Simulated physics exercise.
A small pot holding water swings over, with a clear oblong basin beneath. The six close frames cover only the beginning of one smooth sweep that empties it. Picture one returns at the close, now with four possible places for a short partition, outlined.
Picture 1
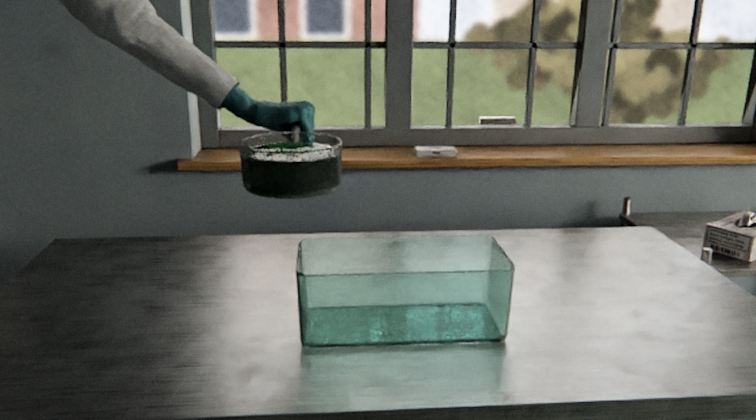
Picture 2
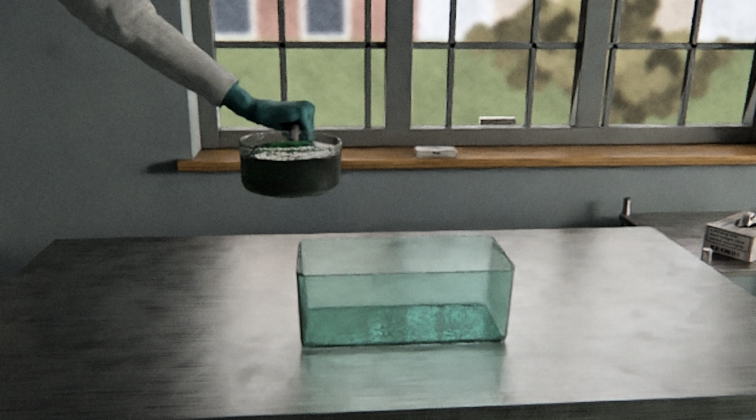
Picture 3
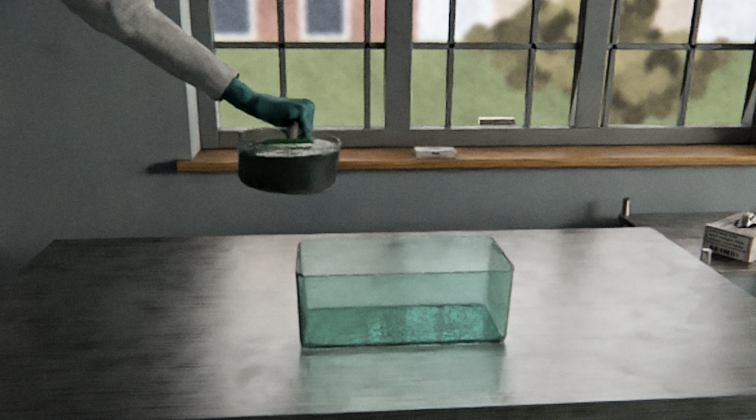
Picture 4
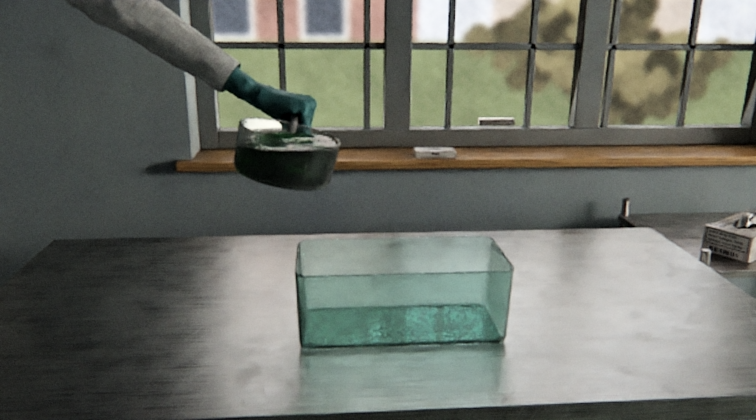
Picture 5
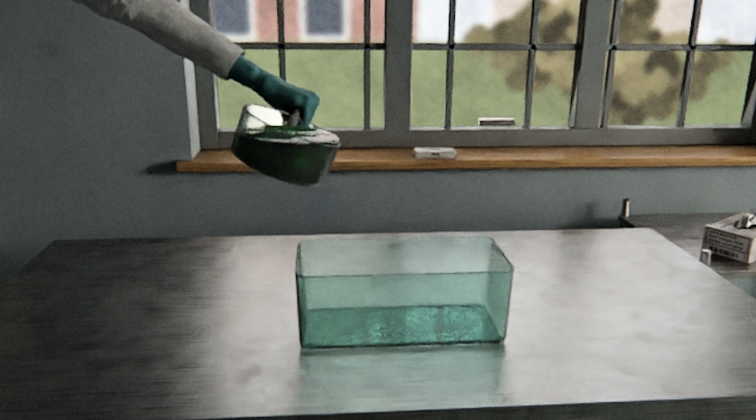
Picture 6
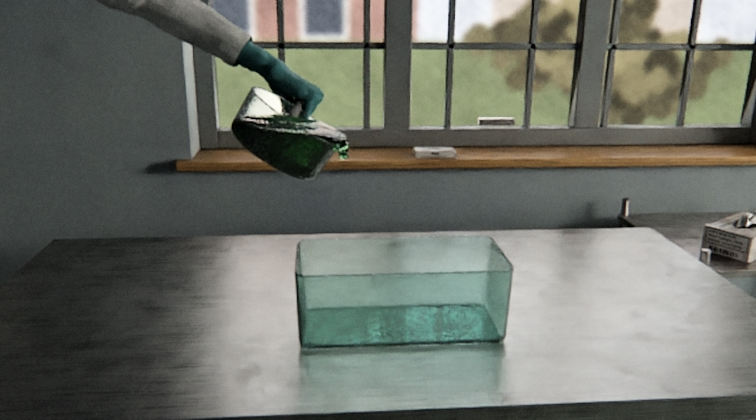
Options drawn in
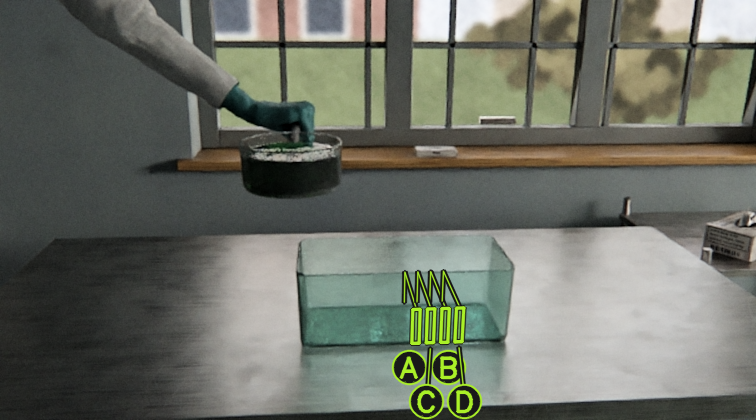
A green-gloved hand held a small round pot of dark green liquid above a clear oblong basin on a table, then tilted it steadily to the right until some liquid slipped over the lip.
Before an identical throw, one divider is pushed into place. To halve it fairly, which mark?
Use position C.
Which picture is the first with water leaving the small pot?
Picture 5.
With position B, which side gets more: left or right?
More ends on the left.
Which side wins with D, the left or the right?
More ends on the left.
On the marked copy, A at (415, 348); B at (444, 347); C at (430, 348); D at (459, 347).
For position A, about 24 % ends left of the wall and 73 % right of it.
For position B, about 75 % ends left of the wall and 22 % right of it; 3 % is lost outside.
For position C, about 48 % ends left of the wall and 50 % right of it.
For position D, about 92 % ends left of the wall and 4 % right of it; 4 % is lost outside.
